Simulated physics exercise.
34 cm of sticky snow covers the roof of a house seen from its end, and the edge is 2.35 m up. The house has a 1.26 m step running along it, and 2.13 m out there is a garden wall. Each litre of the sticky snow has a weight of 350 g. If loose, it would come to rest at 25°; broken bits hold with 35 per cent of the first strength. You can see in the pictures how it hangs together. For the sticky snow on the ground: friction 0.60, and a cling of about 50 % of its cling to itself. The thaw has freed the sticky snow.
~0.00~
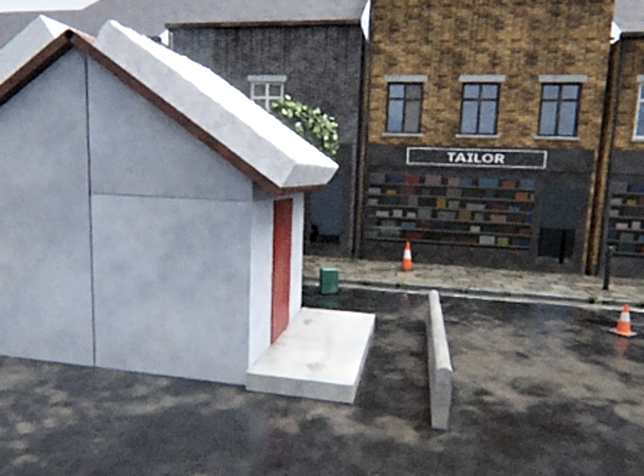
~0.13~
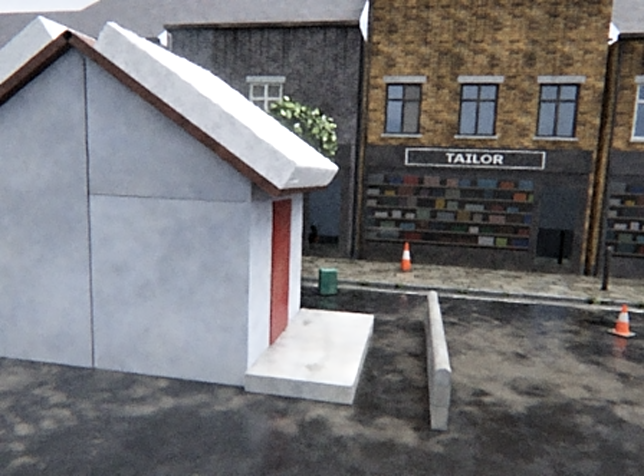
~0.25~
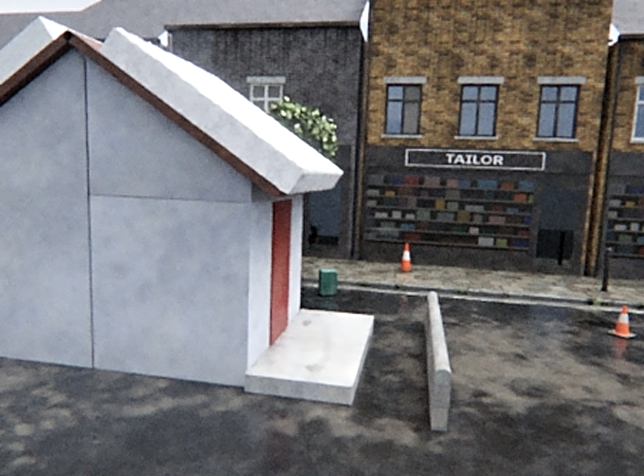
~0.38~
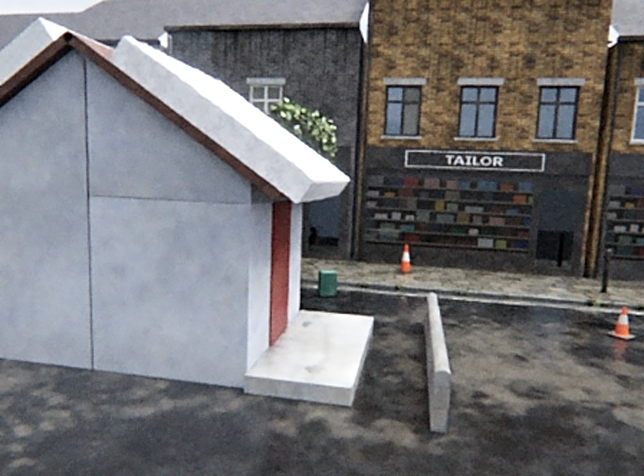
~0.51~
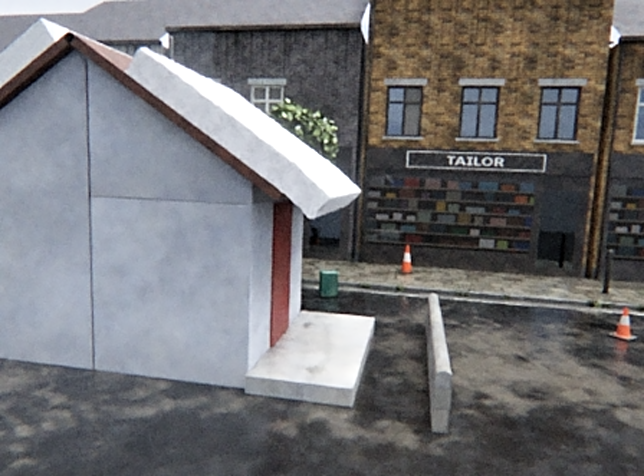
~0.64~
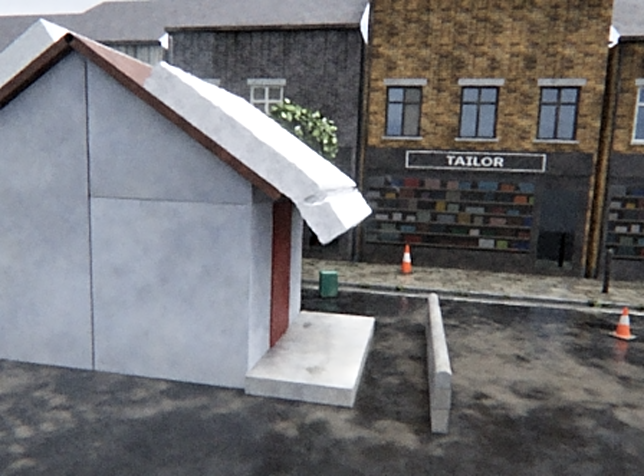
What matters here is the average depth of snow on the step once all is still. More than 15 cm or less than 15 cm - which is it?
Less than 15 cm.
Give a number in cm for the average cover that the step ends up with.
I'd put it at about 5 cm.
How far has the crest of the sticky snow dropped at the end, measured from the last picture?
Roughly 2.8 m.
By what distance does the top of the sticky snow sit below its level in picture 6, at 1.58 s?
2.7 m.
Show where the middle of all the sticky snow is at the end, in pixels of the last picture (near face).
The spot is somewhere around (420, 387).
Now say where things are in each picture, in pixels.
The first picture shows foremost bit of the sticky snow at (295, 165), 3 % of it past the eaves, in one piece.
The second picture shows foremost bit of the sticky snow at (296, 168), its middle shifted 2.7 cm, 4 % of it past the eaves, in one piece.
The third picture shows foremost bit of the sticky snow at (302, 173), its middle shifted 11 cm, 7 % of it past the eaves, in one piece.
The fourth picture shows foremost bit of the sticky snow at (313, 183), its middle shifted 26 cm, 12 % of it past the eaves, in one piece.
The fifth picture shows foremost bit of the sticky snow at (328, 200), its middle shifted 48 cm, 20 % of it past the eaves, in one piece.
The sixth picture shows foremost bit of the sticky snow at (345, 225), its middle shifted 76 cm, 31 % of it past the eaves, cracking.
After 1.07 s, 49 % of the snow is still up on the roof and 51 % is falling or down.
After 1.58 s, none of the snow is still up on the roof and all is falling or down.
After 2.09 s, none of the snow is still up on the roof and all is falling or down.
After 2.60 s, none of the snow is still up on the roof and all is falling or down.
After 2.70 s, none of the snow is still up on the roof and the snow on the step is 5.4 cm deep on average.
